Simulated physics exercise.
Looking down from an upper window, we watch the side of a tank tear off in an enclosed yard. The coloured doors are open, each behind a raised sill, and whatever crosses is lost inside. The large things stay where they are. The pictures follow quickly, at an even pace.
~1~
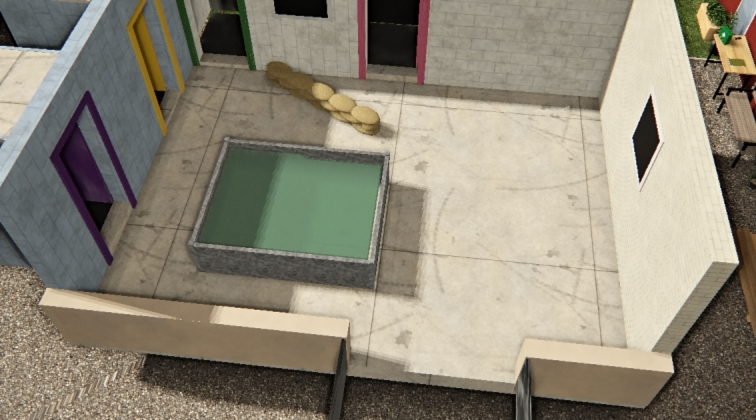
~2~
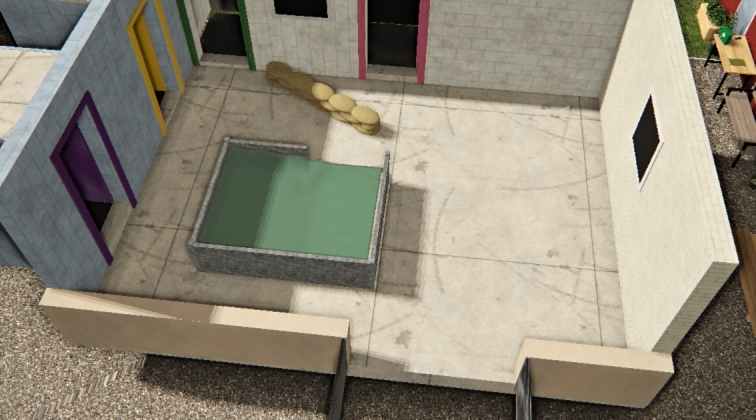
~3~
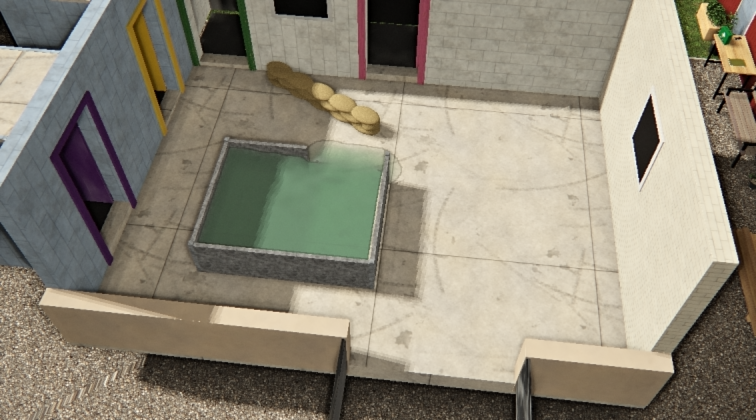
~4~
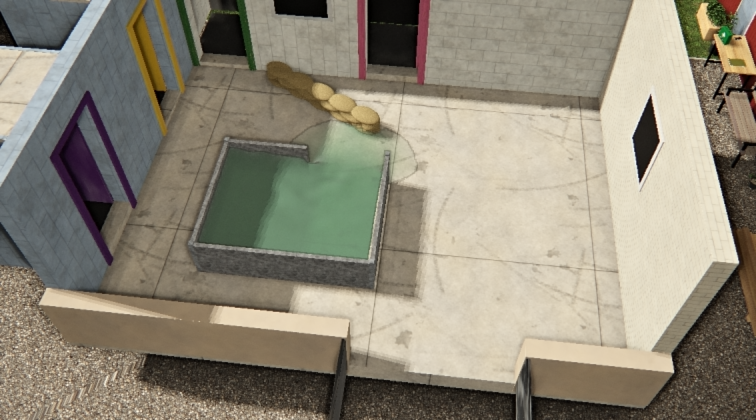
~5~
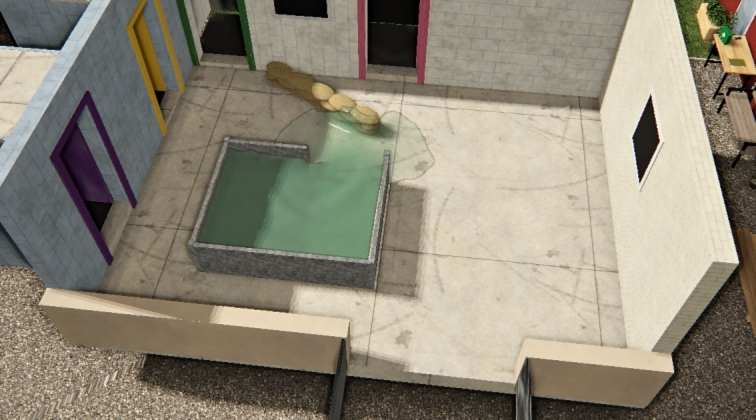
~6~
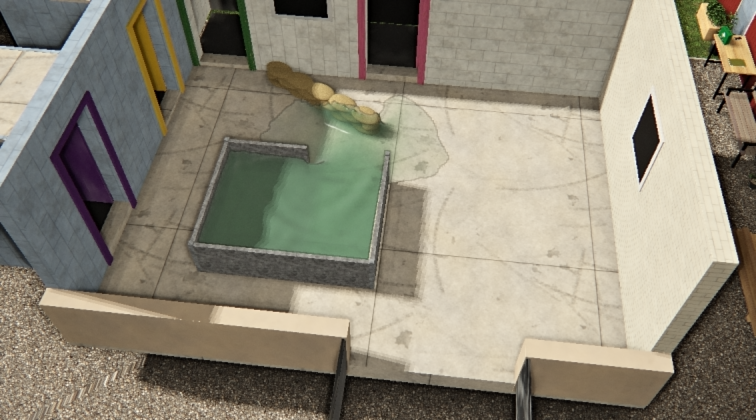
The clip shows a walled yard seen from above, with a stone tank of green water; a section of the tank's far side disappears, and water pours through the gap, spreading around the tan sacks and across the pale floor.
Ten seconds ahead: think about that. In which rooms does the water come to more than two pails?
Result: I expect the purple door to let through an acceptable amount. I expect the pink door to let through an acceptable amount. I expect the yellow door to let through too much. I expect the green door to let through too much.
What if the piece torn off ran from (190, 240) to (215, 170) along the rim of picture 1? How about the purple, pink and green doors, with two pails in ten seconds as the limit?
The purple exceeds the limit, the pink remains below, the green exceeds the limit.
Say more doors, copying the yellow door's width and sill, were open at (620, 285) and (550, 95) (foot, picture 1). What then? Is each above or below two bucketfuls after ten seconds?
Falls short; goes past it.
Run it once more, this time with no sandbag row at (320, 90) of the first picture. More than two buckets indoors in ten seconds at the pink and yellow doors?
My take: The pink one ends up above, the yellow one ends up above.
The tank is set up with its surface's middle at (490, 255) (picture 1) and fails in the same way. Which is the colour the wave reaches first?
It's the door marked pink.
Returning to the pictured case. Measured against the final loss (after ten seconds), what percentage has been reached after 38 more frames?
Around 60 percent.
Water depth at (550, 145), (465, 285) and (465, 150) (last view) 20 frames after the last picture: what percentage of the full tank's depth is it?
Respectively near 6, 0 and 6 per cent.
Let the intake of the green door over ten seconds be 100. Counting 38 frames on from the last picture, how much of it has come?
It comes to around 95 percent of the ten-second total.
A moment on, water covers 20 % of the floor; the purple door not reached, the pink door wet at the sill, nothing in, the yellow door not reached, the green door not reached.
Next, water covers 35 % of the floor; the purple door not reached, the pink door wet at the sill, nothing in, the yellow door under two buckets in, the green door wet at the sill, nothing in.
Then, water covers 45 % of the floor; the purple door wet at the sill, nothing in, the pink door under two buckets in, the yellow door over two buckets in, the green door over two buckets in.
Later, water covers 75 % of the floor; the purple door wet at the sill, nothing in, the pink door under two buckets in, the yellow door far over two buckets in, the green door over two buckets in.
In the end, water covers 90 % of the floor; the purple door wet at the sill, nothing in, the pink door under two buckets in, the yellow door far over two buckets in, the green door over two buckets in.
